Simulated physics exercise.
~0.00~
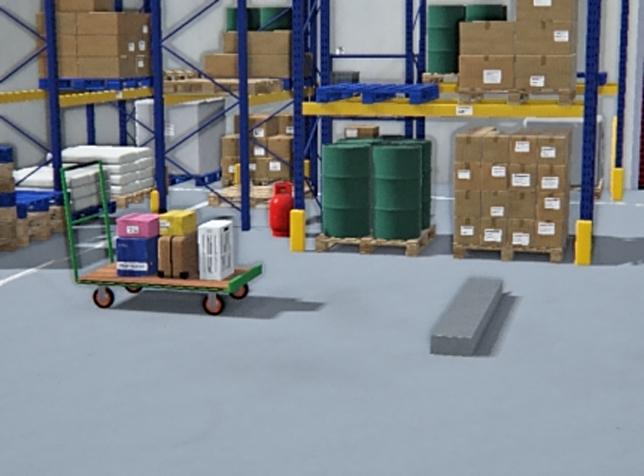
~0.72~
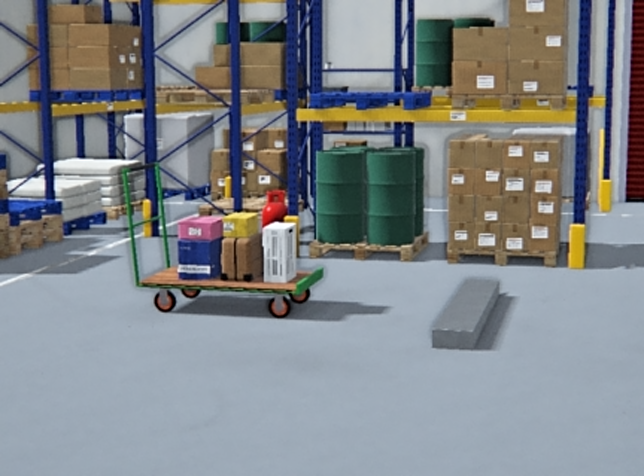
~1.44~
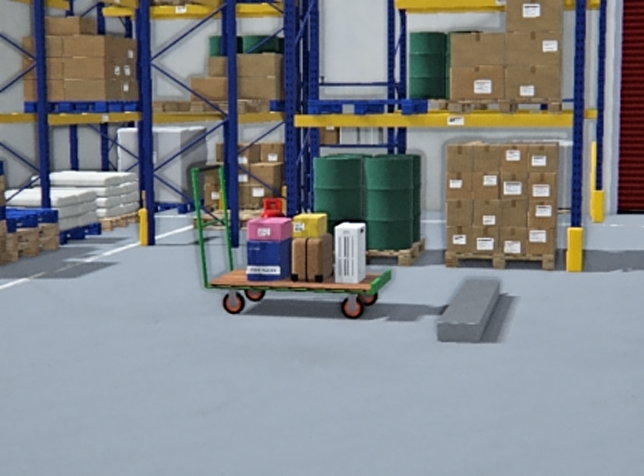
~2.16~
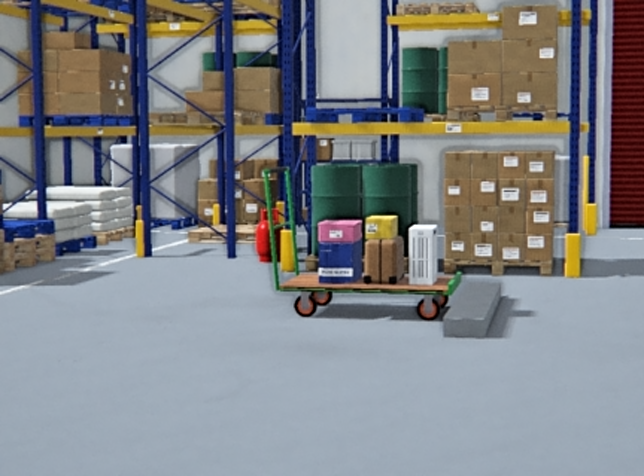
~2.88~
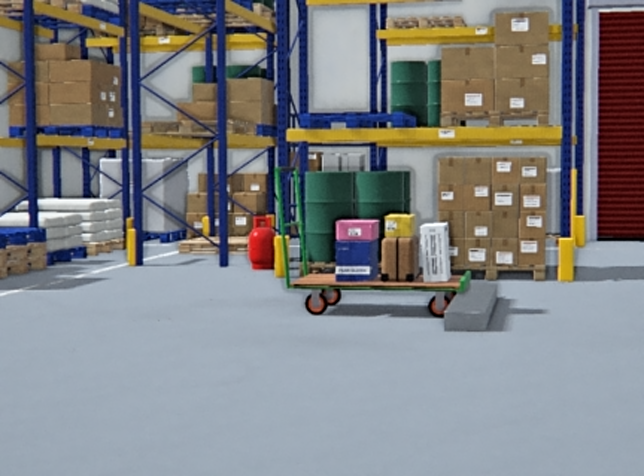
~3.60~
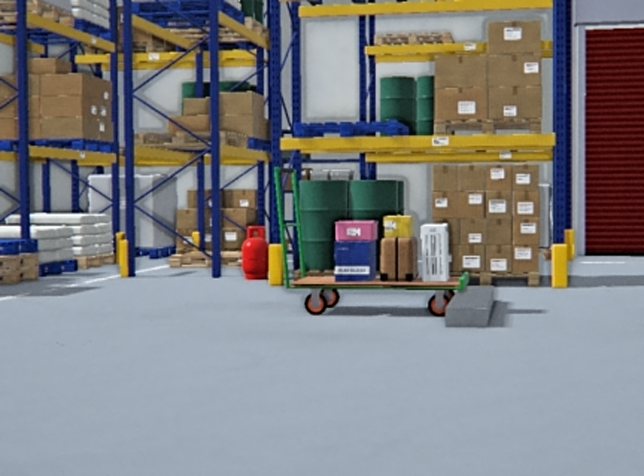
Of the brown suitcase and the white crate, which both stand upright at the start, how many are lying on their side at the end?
None of them are lying on their side, as both the brown suitcase and the white crate are still upright on the trolley at the end.
